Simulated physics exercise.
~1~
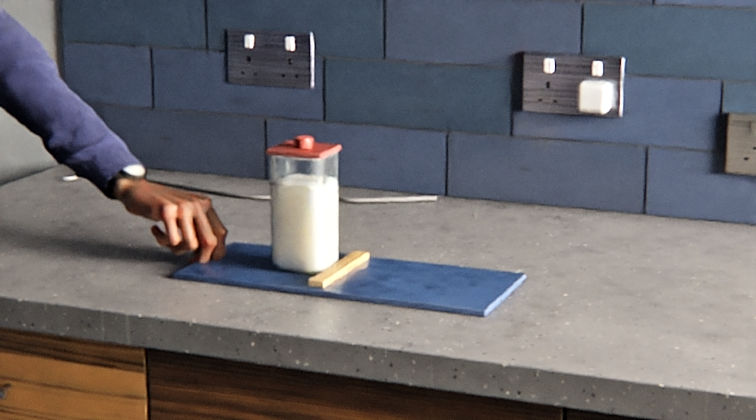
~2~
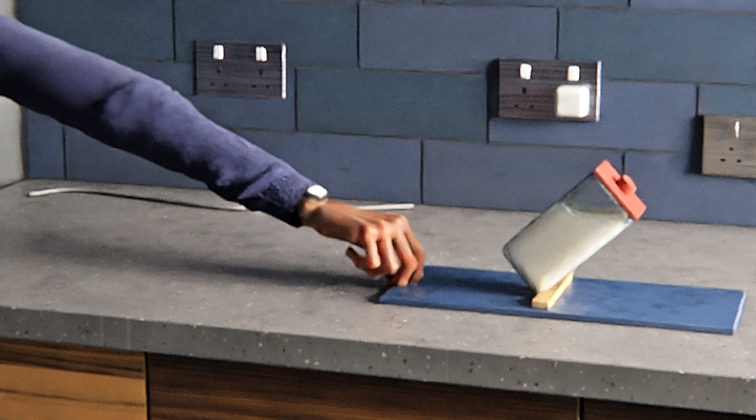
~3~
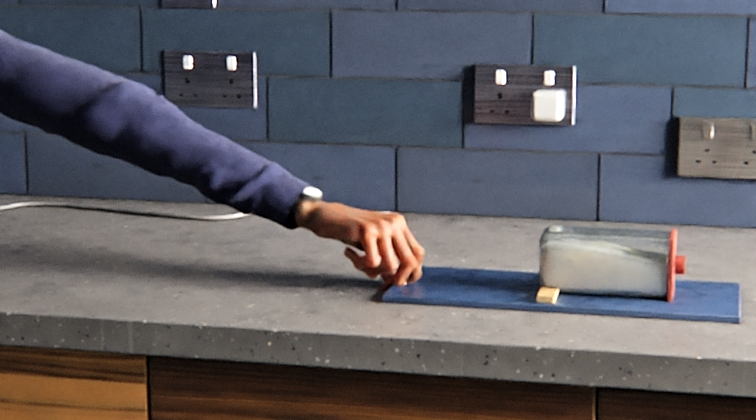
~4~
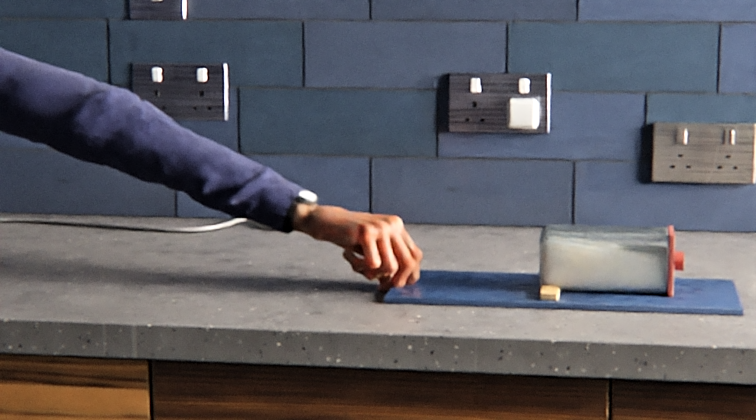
On a grey speckled kitchen worktop, before a wall of blue tiles with power sockets, a clear canister with a red lid stands upright on a blue board, partly filled with white liquid. A hand from a dark blue sleeve holds the left end of the board, and a pale wooden strip lies at the canister's foot. The board travels to the right, and the canister tips over the strip, lid leading. It drops onto its side, lid pointing right. It ends lying there, the liquid levelled inside, the hand still at the board.
